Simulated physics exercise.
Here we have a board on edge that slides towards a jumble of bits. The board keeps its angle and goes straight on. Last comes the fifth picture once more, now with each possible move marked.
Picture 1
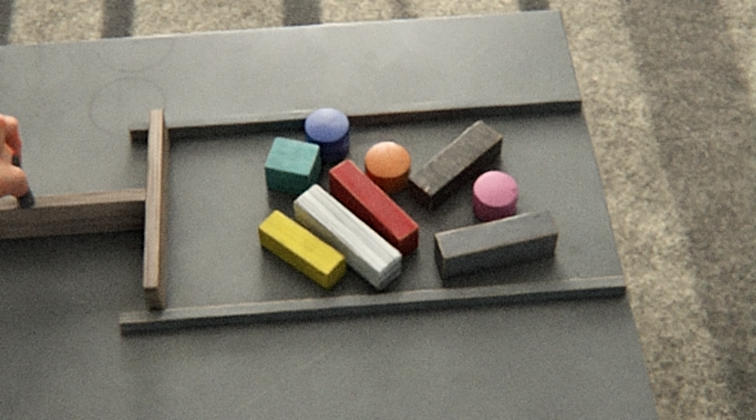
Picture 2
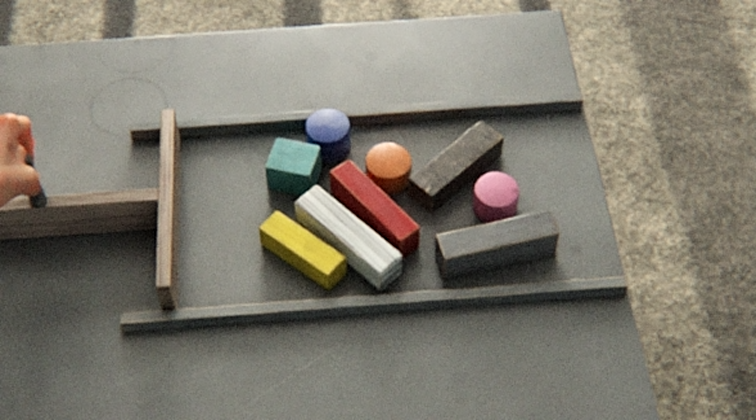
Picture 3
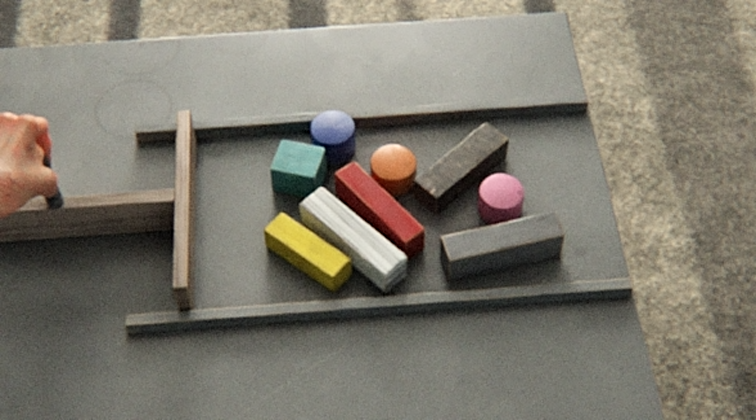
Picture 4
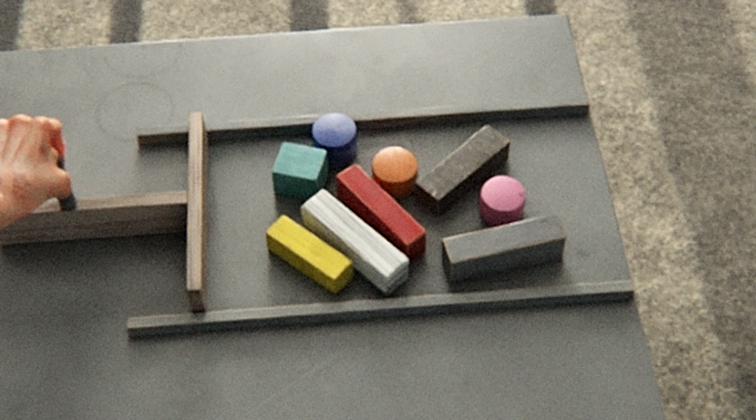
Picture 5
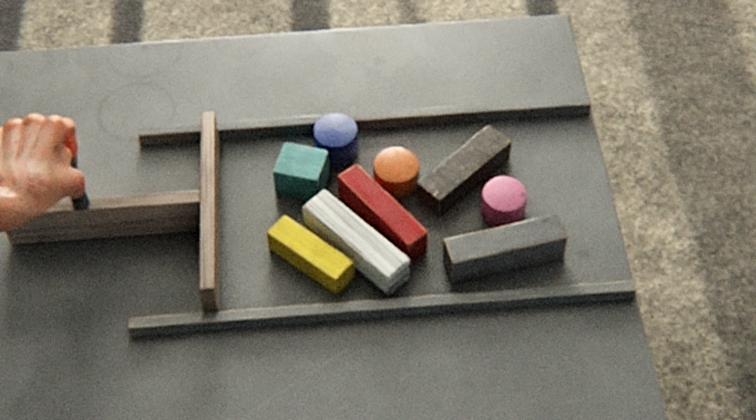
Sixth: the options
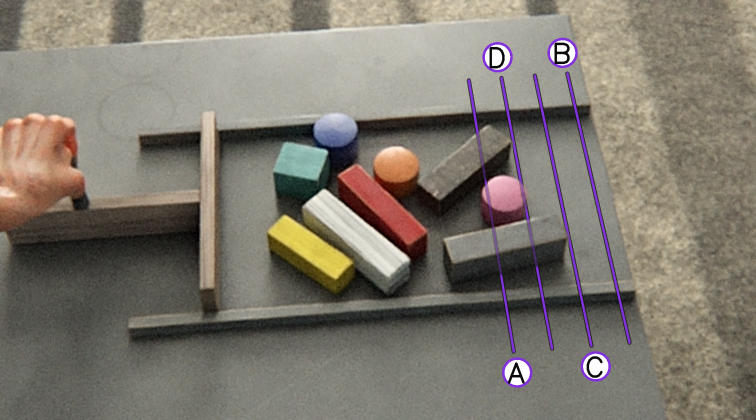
On a dark grey tabletop over speckled, shadow-striped ground, seen from above at an angle, two thin rails run left to right. Between them sit a teal cube, blue, orange and pink round pieces, and yellow, white, red, dark brown and grey bars. A hand at the left slides an upright wooden board steadily rightward by its handle, nearing the untouched pieces, while the view shifts very slightly.
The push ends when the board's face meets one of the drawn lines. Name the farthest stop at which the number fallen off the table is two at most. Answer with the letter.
A.
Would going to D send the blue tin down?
By then, no.
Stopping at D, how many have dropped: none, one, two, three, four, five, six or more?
In all, three.
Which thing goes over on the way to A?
The grey bar goes over.
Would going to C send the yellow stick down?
By then, no.
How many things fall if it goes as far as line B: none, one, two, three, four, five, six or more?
By then, six or more.
On the marked copy, A at (489, 205); B at (596, 197); C at (561, 200); D at (525, 202).
Following A. Soon after the start, board (308, 188); blue tin (346, 138); yellow stick (349, 261).
Later, board (411, 181); grey bar (574, 247); pink tin (552, 209).
In the end, board (486, 175); grey bar over the edge; black bar (589, 149); one fallen.
As for the rest, B drops eight; C drops five; D drops three.
